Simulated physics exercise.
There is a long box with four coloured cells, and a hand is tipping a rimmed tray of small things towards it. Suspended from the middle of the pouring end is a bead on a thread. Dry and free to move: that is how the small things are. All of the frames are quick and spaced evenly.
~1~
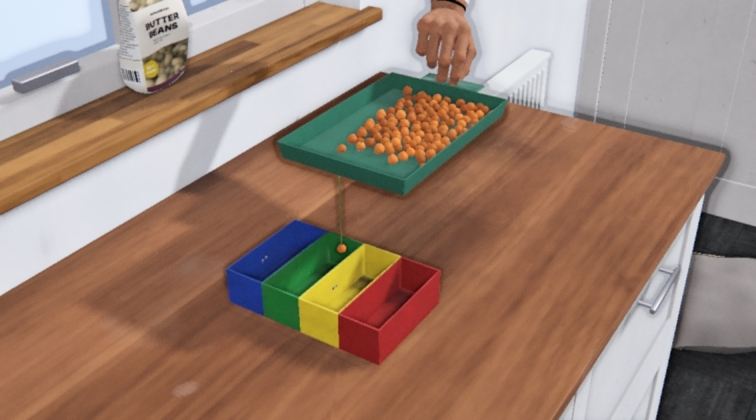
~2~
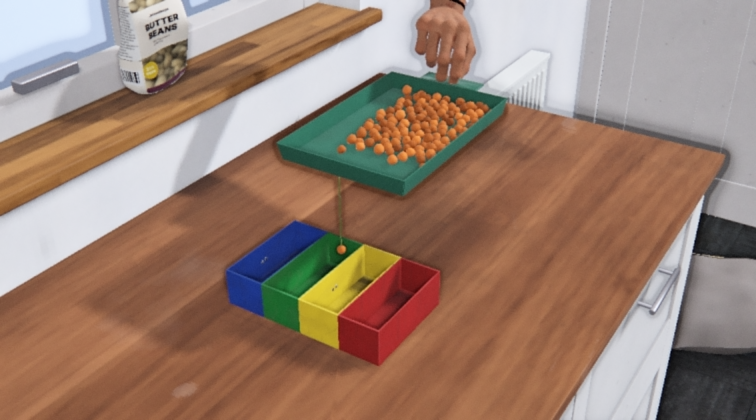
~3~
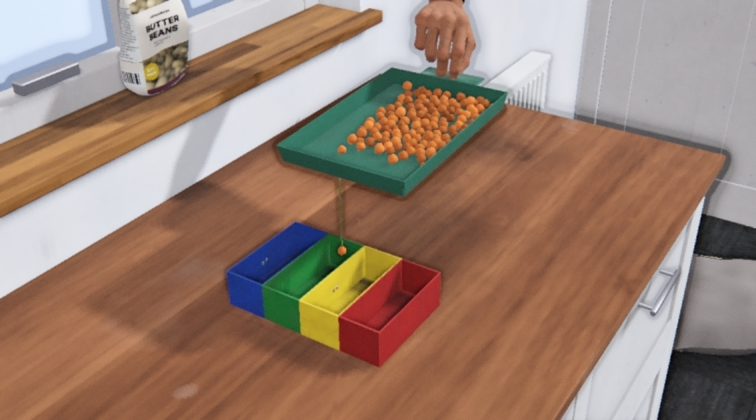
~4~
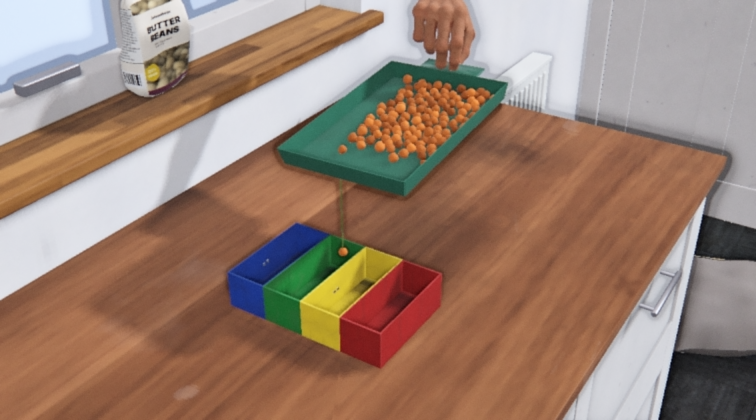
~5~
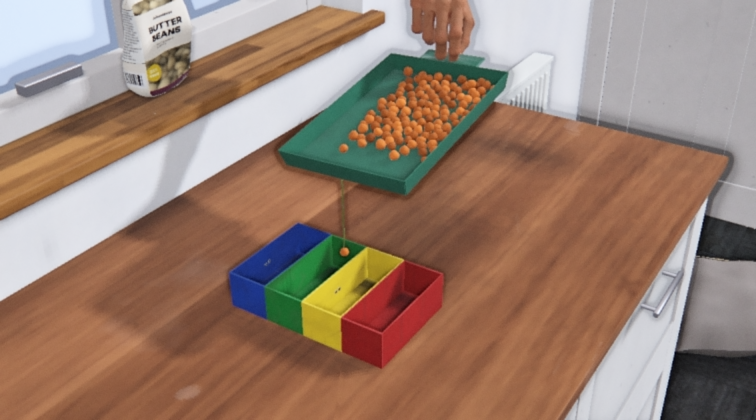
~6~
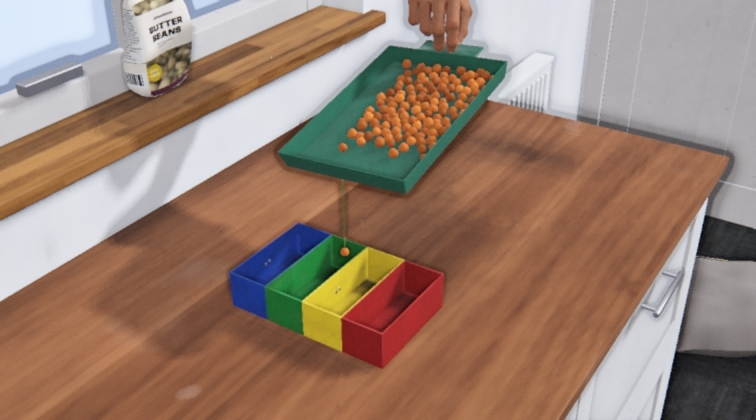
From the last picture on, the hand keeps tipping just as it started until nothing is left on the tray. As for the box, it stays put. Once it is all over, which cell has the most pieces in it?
The blue cell.
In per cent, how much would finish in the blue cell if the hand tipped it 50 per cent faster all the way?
Roughly 60%.
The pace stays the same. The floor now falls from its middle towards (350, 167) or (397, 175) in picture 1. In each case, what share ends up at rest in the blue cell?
For the first aim it is 10 in a hundred, for the second 0 in a hundred.
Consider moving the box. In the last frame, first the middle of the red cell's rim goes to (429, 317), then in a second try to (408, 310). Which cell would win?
The blue cell, then that blue cell.
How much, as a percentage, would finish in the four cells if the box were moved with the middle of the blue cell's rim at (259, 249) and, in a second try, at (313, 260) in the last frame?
Some 90 percent, followed by some 50 percent.
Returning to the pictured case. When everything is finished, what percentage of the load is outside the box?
Call it some 20 percent of the pieces.
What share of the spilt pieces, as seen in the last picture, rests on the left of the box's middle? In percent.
About 100 per cent.
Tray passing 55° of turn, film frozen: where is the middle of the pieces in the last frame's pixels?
Around (331, 140).
Shortly afterwards, tray tipped steeply; all but a few on the tray; only a few in the blue cell.
Next, tray tipped right over; all but a few on the tray; only a few in the blue cell; only a few falling or outside the box.
Some moments later, tray tipped past a quarter turn; near a third in the blue cell; near a quarter in the green cell; a little in the yellow cell; near a quarter falling or outside the box.
In the end, tray tipped past a quarter turn; near a third in the blue cell; near a quarter in the green cell; a little in the yellow cell; none at all in the red cell; near a quarter outside the box.
